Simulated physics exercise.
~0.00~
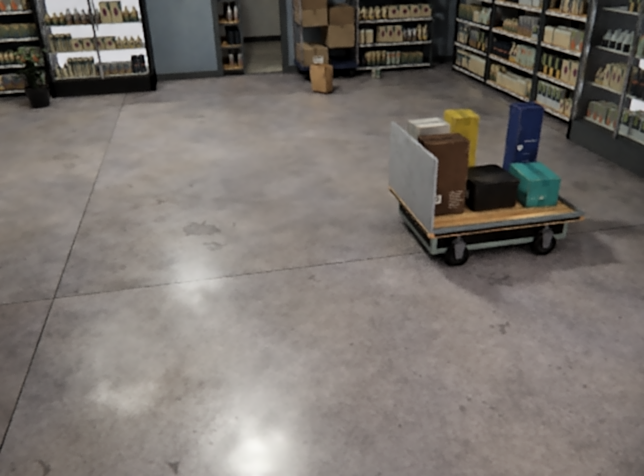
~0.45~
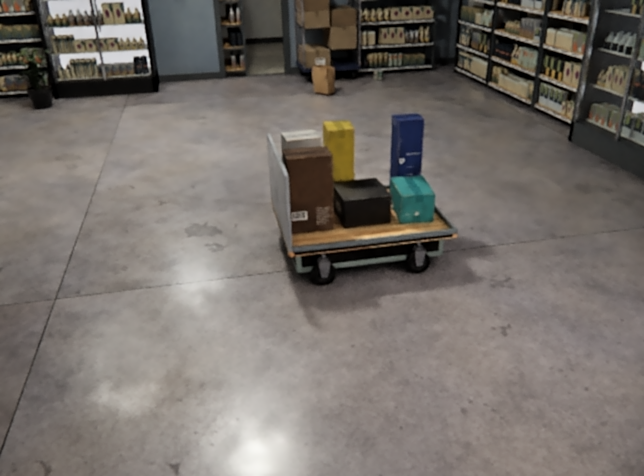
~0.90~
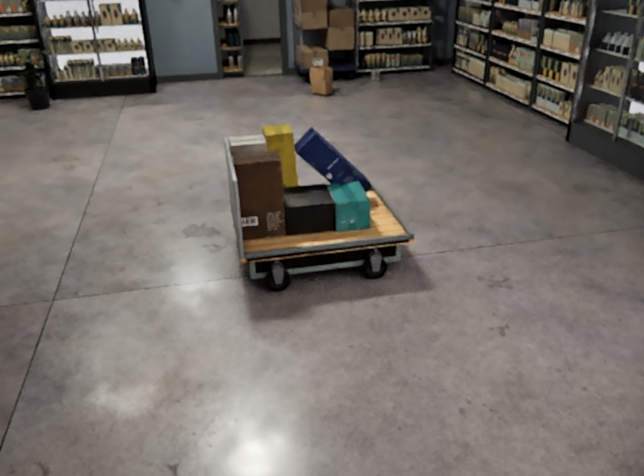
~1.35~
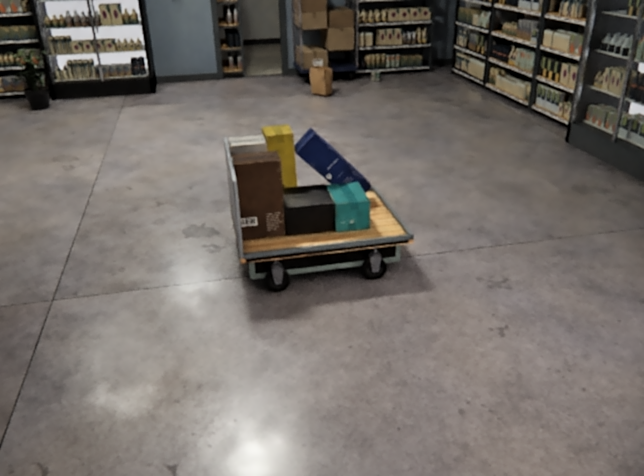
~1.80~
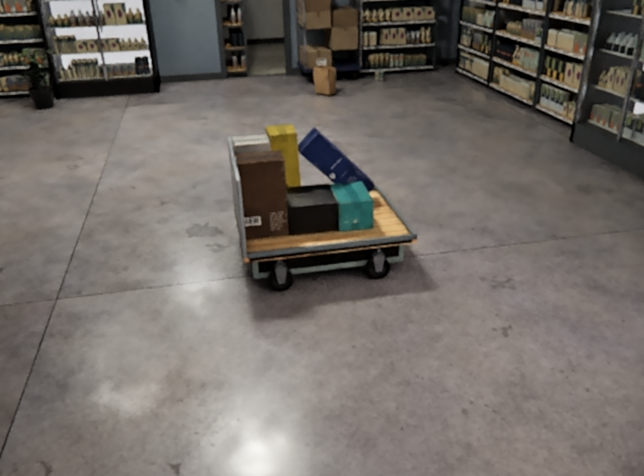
Blue box tipping over to lean hard across a flat cart of mixed boxes as it rolls left and stops, others upright.
